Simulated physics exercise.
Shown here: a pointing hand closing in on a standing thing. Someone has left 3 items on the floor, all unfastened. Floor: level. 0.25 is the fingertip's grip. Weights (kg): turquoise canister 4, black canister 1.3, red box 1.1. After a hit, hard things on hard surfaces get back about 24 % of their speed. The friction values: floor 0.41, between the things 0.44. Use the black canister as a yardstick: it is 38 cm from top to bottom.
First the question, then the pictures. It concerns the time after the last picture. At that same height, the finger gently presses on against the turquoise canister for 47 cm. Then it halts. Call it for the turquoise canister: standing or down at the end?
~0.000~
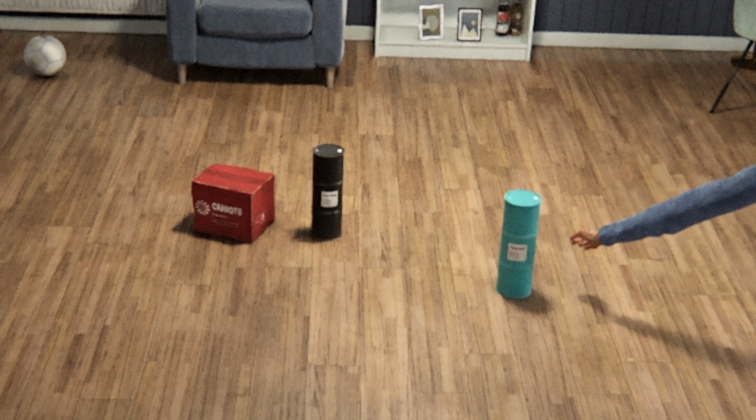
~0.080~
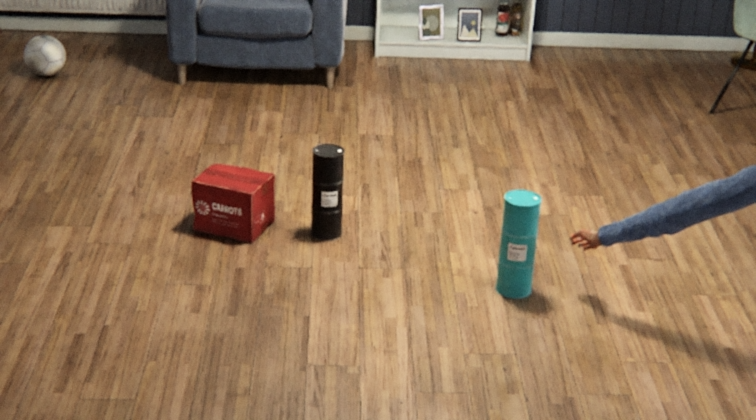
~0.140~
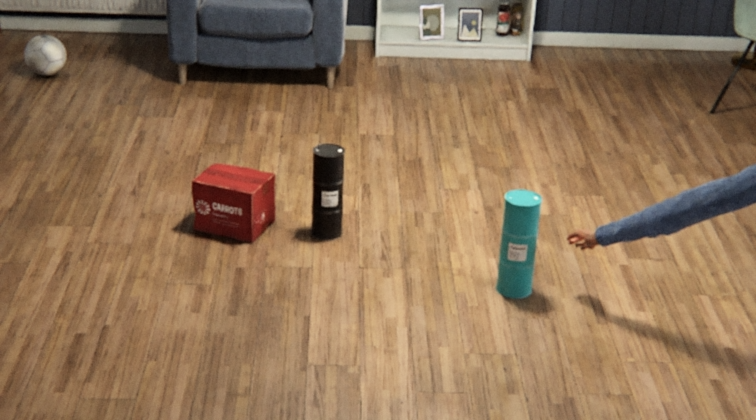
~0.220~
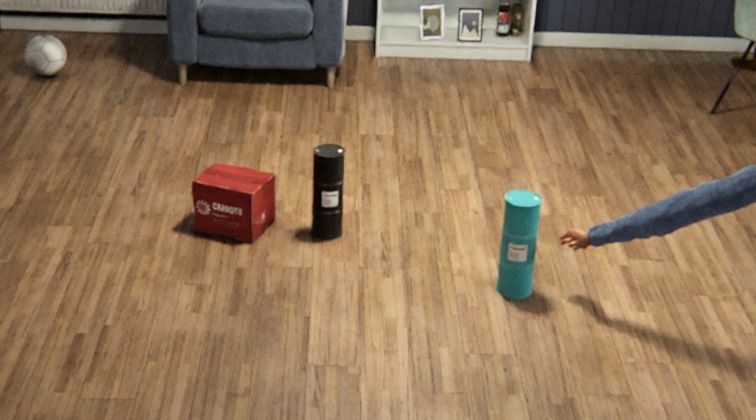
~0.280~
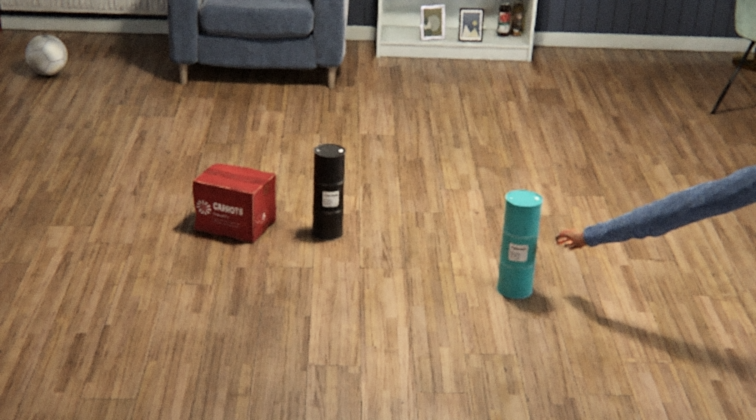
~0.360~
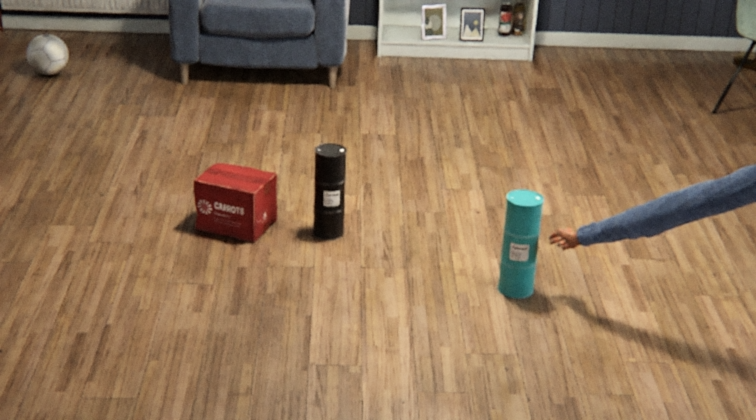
Down.
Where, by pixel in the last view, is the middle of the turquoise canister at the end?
Look near (439, 271) in the last picture.
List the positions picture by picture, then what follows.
In the first frame, hand has come 0 cm; turquoise canister (518, 244); black canister (327, 192).
In the second frame, hand has come 0 cm; turquoise canister (518, 244); black canister (327, 192).
In the third frame, hand has come 1 cm; turquoise canister (519, 244); black canister (328, 192).
In the fourth frame, hand has come 4 cm; turquoise canister (519, 245); black canister (328, 192).
In the fifth frame, hand has come 6 cm; turquoise canister (519, 245); black canister (329, 192).
In the sixth frame, hand has come 9 cm; turquoise canister (520, 244); black canister (330, 192).
Around 0.76 s, hand has come 23 cm; turquoise canister at 26° to upright near (494, 241).
Around 0.96 s, hand has come 30 cm; turquoise canister at 56° to upright near (466, 250).
Around 1.16 s, hand has come 37 cm; turquoise canister on its side near (441, 269).
Finally (2.4 s), on their side or leaning hard on the floor, turquoise canister; the other 2 still in place (within 14 cm). Final places as that camera would see them, turquoise canister near (439, 271).
